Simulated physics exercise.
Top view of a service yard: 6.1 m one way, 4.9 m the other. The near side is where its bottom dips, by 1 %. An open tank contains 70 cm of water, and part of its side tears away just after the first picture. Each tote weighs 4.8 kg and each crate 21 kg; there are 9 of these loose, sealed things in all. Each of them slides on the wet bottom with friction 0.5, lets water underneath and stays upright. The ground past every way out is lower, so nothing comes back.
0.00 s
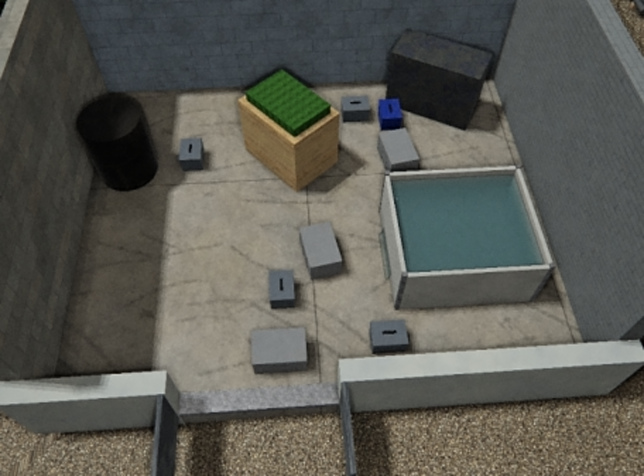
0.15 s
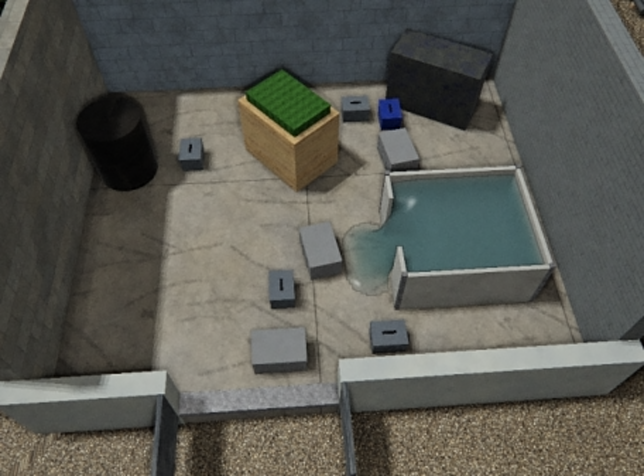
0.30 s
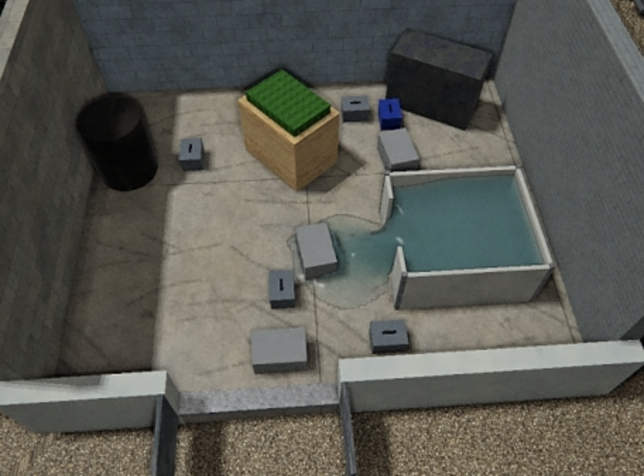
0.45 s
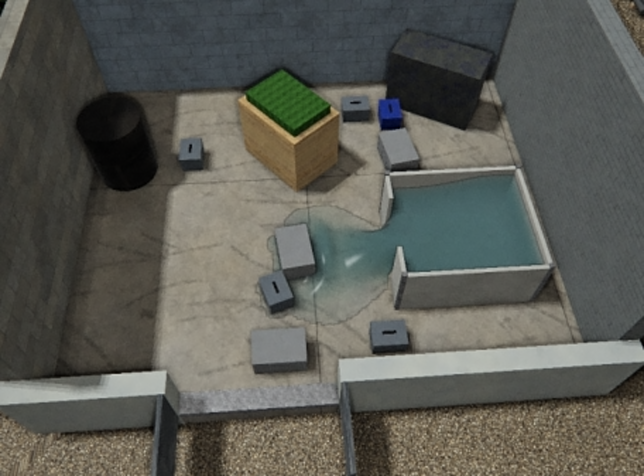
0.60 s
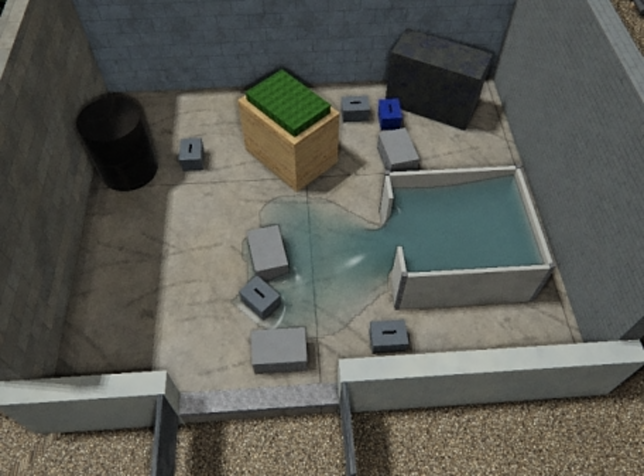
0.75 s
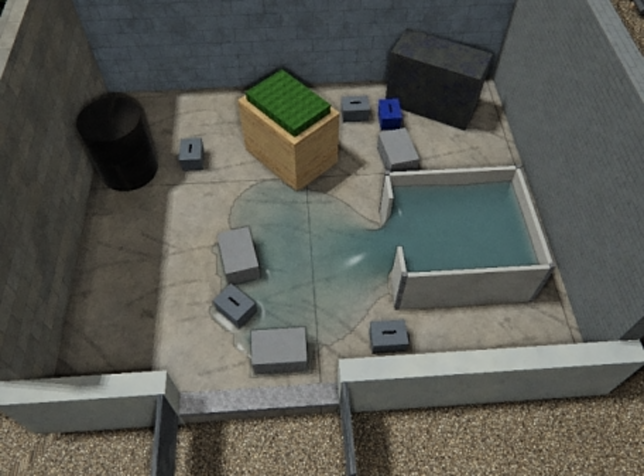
Water pouring from the torn left side of an open tank, spreading across a walled yard and pushing two grey blocks left.
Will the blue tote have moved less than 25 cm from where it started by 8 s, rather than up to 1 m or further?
Yes, it stays within 25 cm.
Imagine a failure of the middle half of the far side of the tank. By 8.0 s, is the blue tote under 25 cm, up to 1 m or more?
Result: The blue tote goes a long way.
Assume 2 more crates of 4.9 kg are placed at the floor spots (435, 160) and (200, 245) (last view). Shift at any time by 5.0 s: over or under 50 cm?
In sequence: Within it, then beyond it.
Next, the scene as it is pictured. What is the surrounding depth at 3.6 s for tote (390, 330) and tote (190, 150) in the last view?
0 and 10 cm.
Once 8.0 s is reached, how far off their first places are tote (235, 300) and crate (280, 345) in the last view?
The first is washed out, the second sits 50 cm from its start.
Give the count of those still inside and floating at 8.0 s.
The count is 1.
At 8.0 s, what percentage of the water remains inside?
Around 84 % of the water.
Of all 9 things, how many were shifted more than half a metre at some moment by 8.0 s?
The answer here is 4.
After 1.6 s the blue tote is near (390, 109), 0.0 m from its start, aground; 0 of 9 are out; 0 afloat.
After 3.6 s the blue tote is near (390, 109), 0.0 m from its start, aground; 0 of 9 are out; 3 afloat.
After 5.6 s the blue tote is near (390, 109), 0.0 m from its start, aground; 0 of 9 are out; 3 afloat.
After 8.0 s the blue tote is near (394, 114), 0.1 m from its start, aground; 1 of 9 are out; 1 afloat.
